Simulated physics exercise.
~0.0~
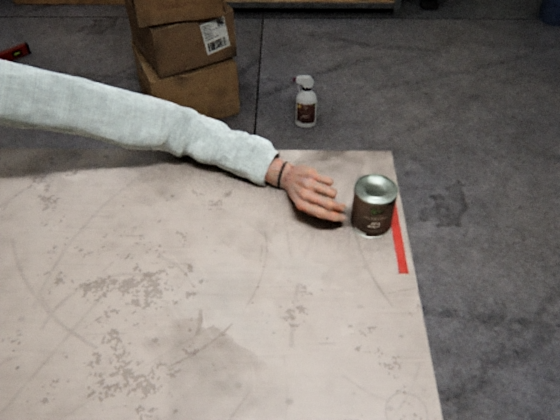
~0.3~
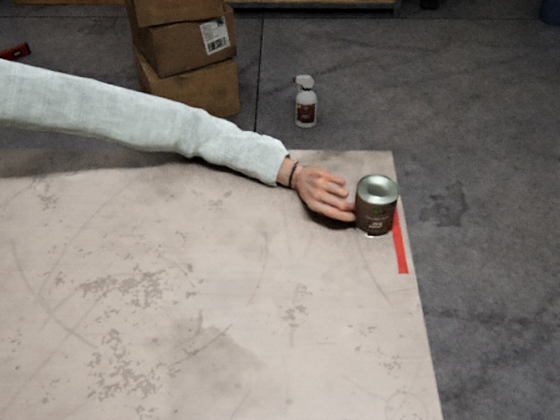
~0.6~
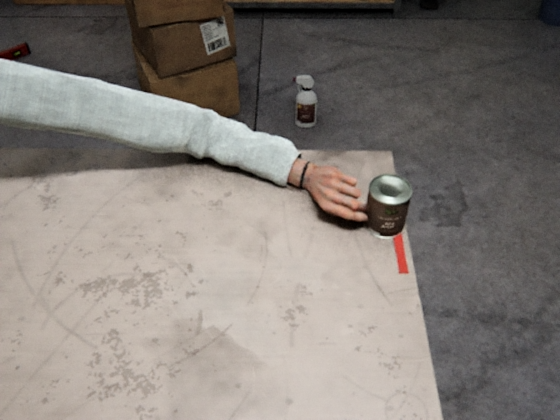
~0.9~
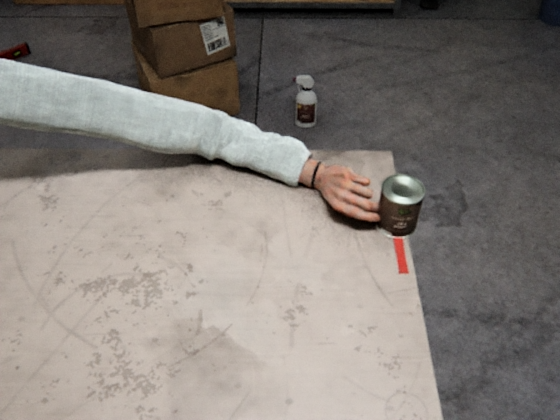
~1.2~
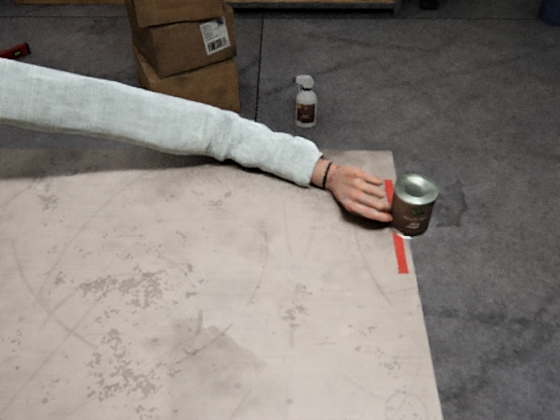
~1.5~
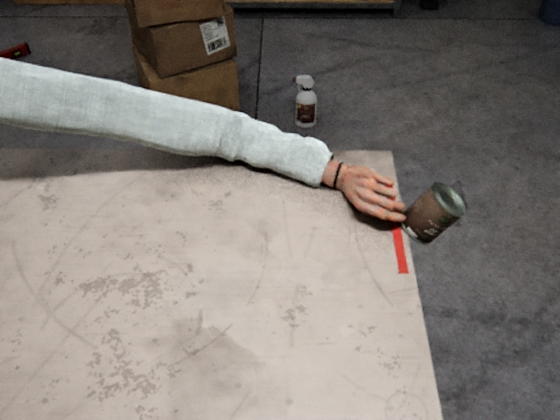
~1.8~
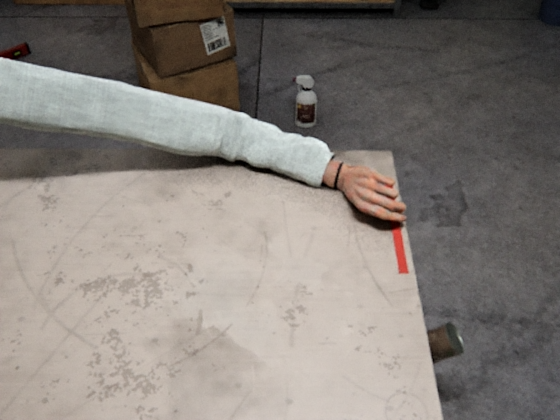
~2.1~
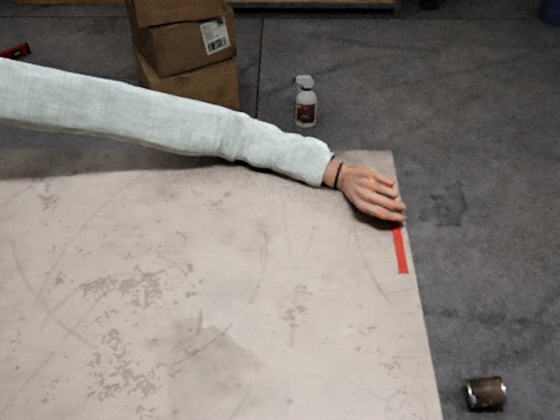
Hand pushing a brown pot rightward past red tape to the table's edge, where it tips over and drops to the floor.
